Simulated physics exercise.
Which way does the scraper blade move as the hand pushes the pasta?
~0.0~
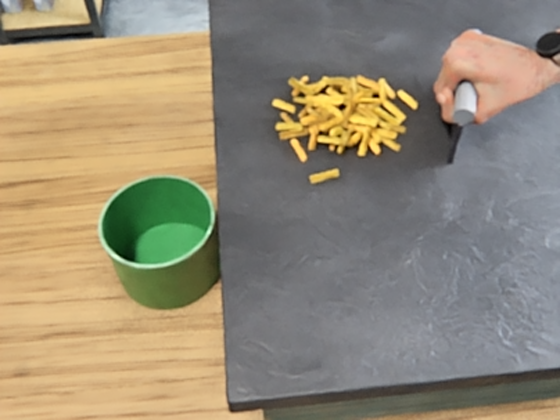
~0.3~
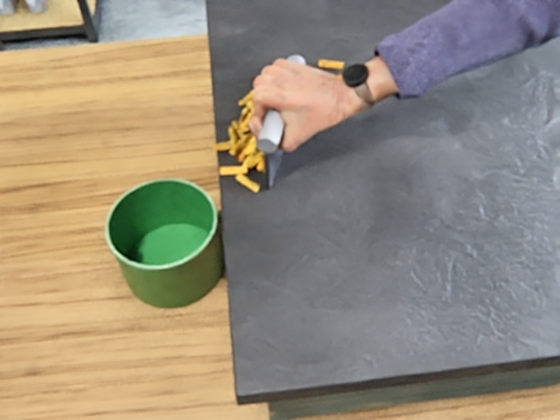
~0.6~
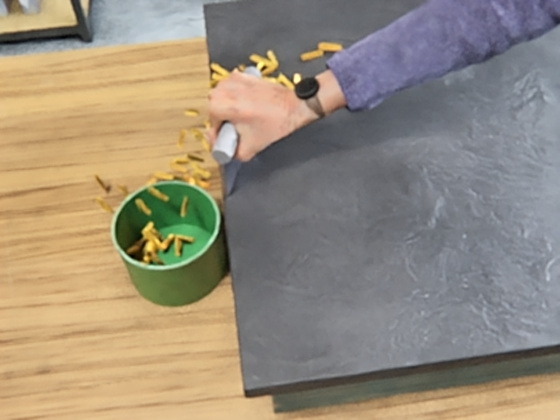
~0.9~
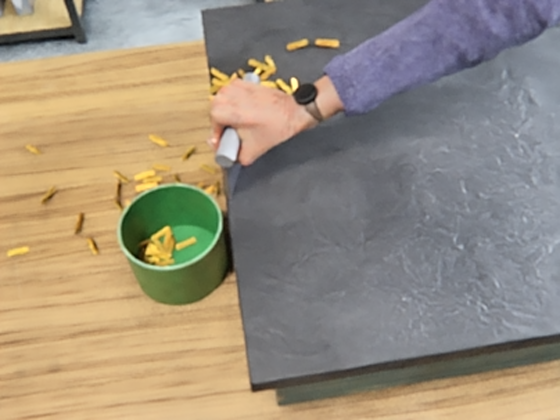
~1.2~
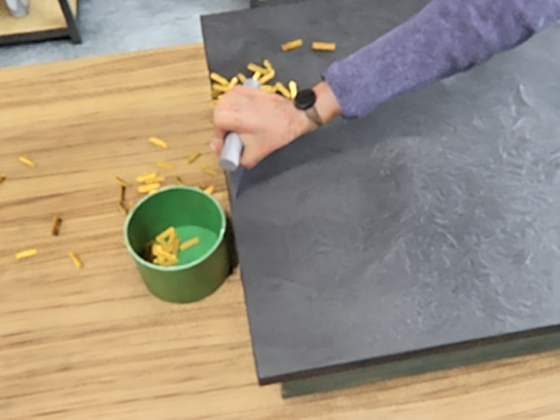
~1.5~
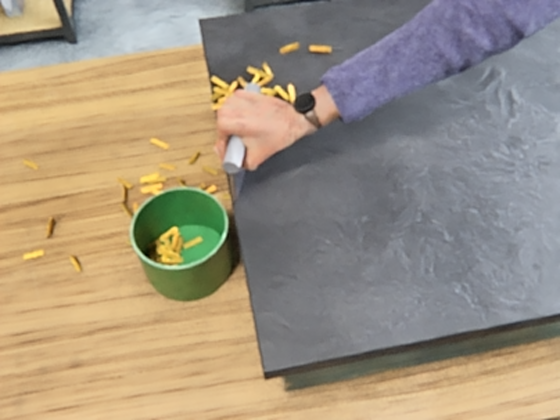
The blade moves to the left, toward the edge of the dark slab beside the green pot.
